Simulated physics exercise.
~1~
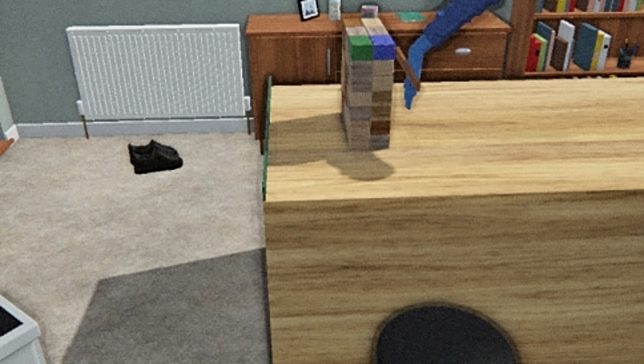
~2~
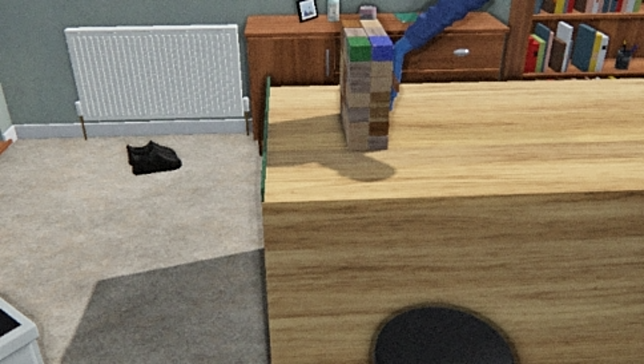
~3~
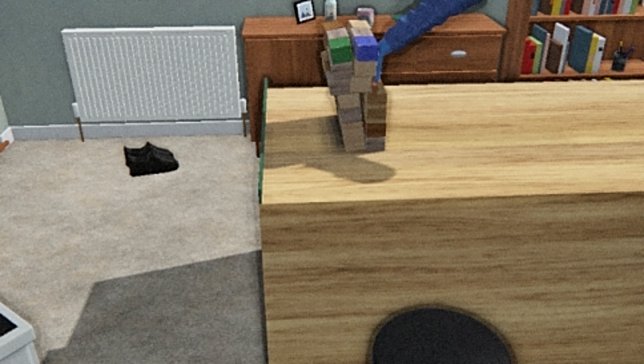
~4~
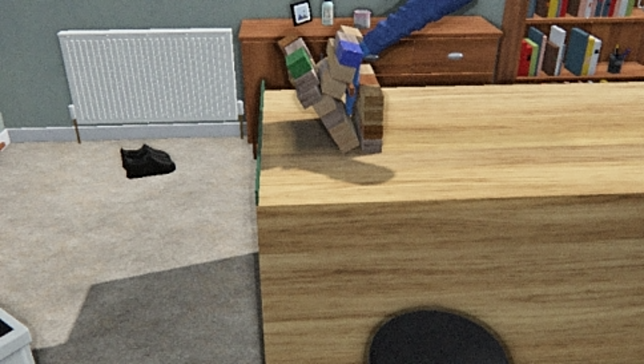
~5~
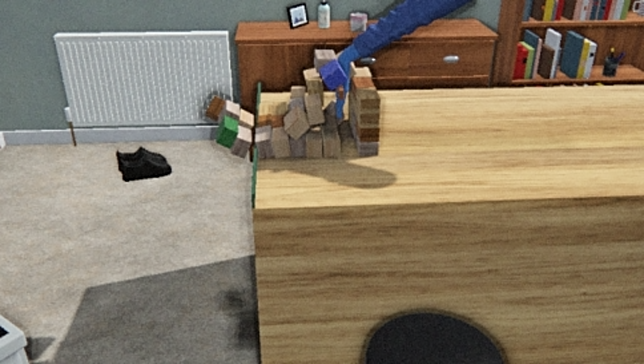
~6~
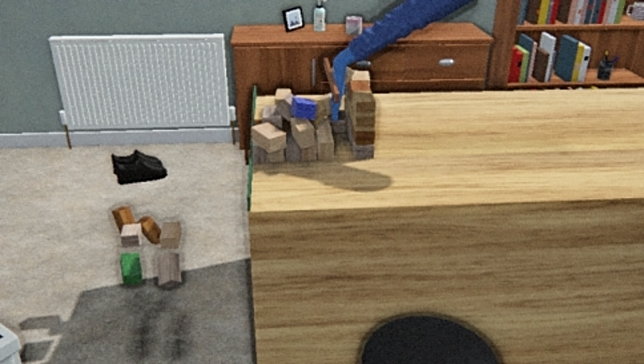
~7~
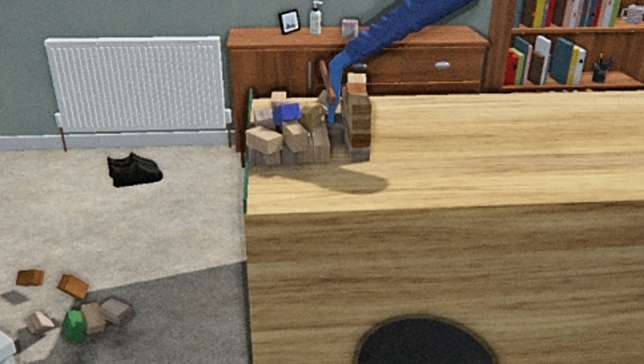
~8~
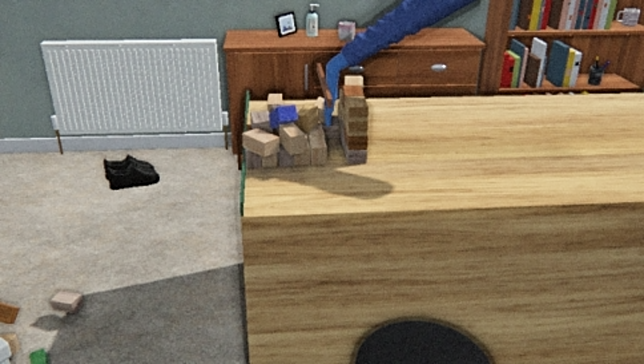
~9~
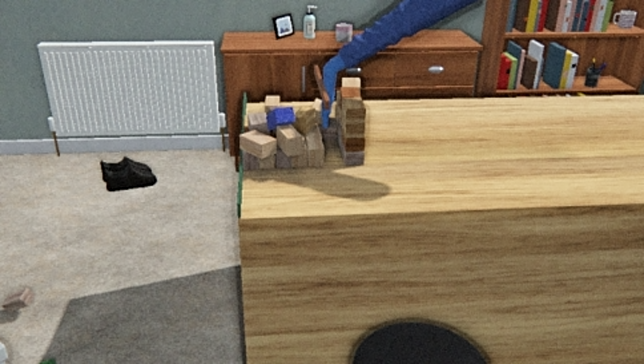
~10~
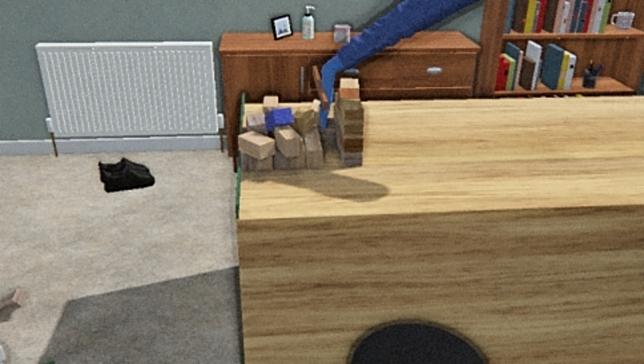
A blue arm pushed a strip of wood into a stack of wooden blocks on a table, toppling most of it leftward; a few blocks, including the green one, tumbled to the carpet, while the rest stayed heaped beside a small standing column.
